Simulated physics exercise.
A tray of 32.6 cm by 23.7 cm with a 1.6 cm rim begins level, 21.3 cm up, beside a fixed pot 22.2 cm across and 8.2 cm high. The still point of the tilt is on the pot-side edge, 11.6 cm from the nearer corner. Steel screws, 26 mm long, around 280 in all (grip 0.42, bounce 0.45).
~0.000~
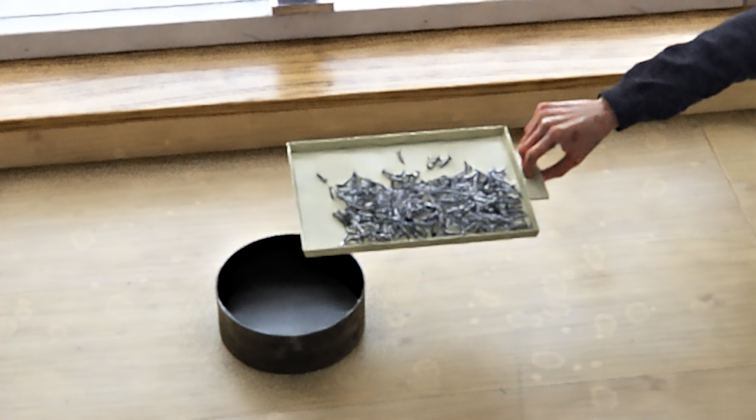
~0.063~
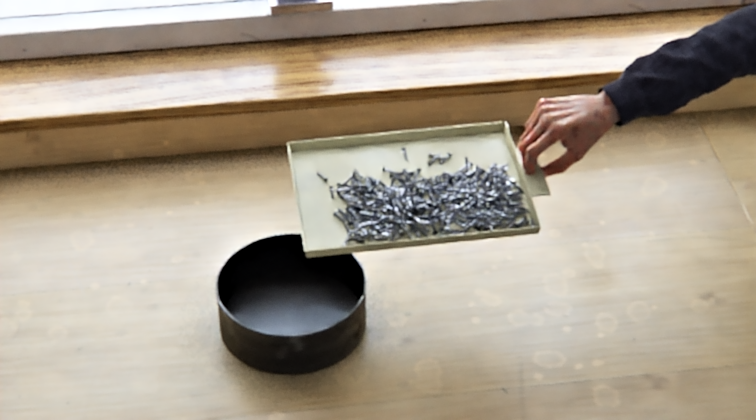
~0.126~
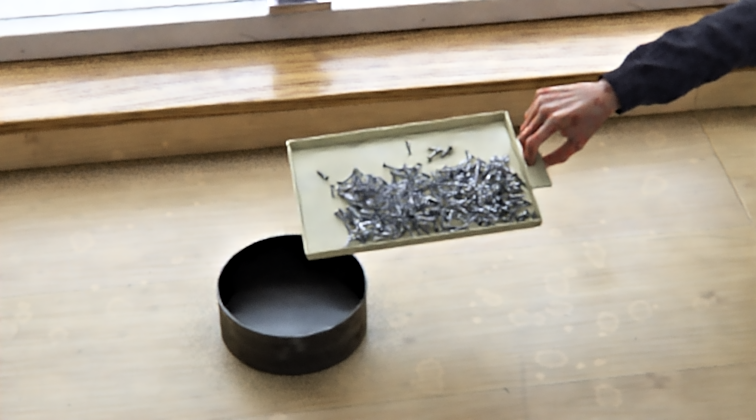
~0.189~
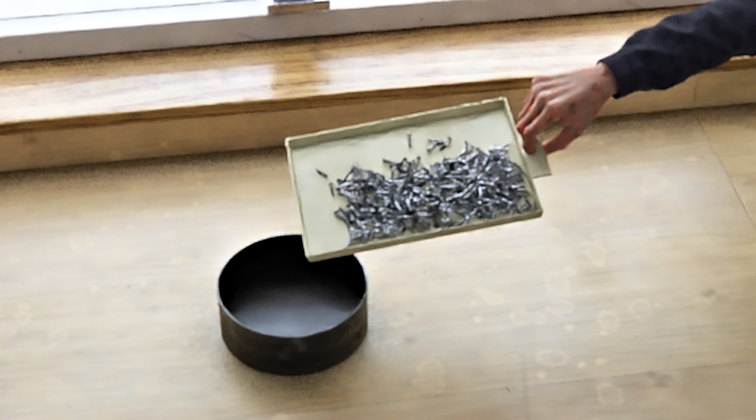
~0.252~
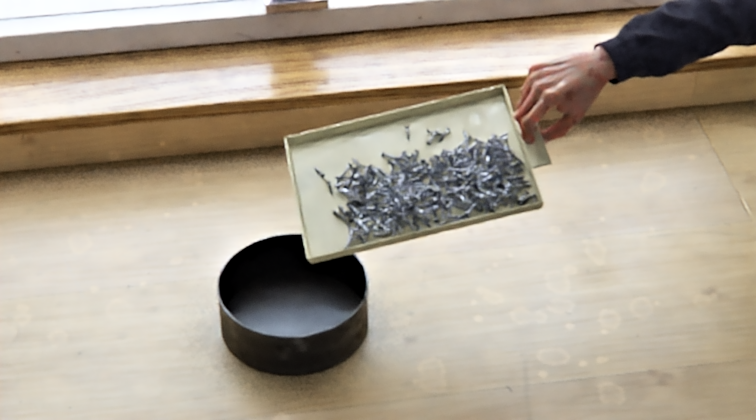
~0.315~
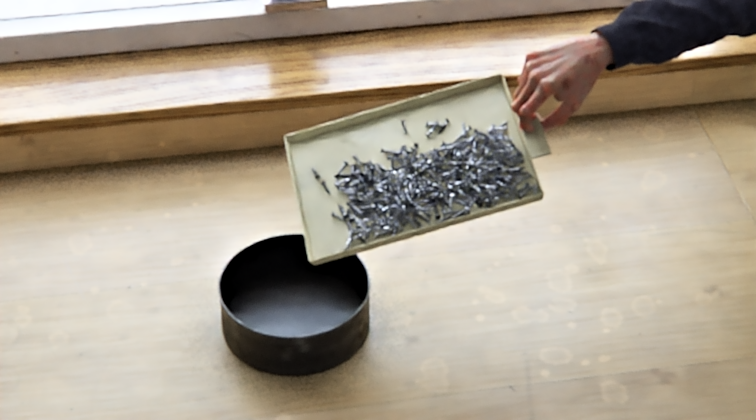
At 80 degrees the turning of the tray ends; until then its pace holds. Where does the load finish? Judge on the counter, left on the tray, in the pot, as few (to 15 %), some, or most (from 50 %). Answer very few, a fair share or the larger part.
Counter: A fair share, tray: Very few, pot: The larger part.
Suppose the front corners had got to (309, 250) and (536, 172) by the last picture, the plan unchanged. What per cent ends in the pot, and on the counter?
Pot 85, counter 10.
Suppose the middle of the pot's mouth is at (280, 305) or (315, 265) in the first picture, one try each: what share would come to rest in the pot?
About 95 and 30 per cent.
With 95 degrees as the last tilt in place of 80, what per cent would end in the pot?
In that case some 75 per cent.
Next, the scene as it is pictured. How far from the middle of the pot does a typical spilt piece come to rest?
Roughly 18 cm.
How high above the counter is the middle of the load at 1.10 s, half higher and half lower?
Roughly 16 cm.
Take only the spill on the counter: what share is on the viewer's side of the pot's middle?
About 100 per cent.
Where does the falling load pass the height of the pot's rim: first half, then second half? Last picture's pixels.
At about (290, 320), then at (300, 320).
After 0.79 s, tilt 47 degrees; the tray holds 100 %, the pot 0 %.
After 1.10 s, tilt 67 degrees; the tray holds 40 %, the pot 20 %.
After 1.52 s, tilt 80 degrees; the tray holds 5 %, the pot 70 %.
In the end, at 2.2 s, counter 25 %, tray 5 %, pot 75 %.
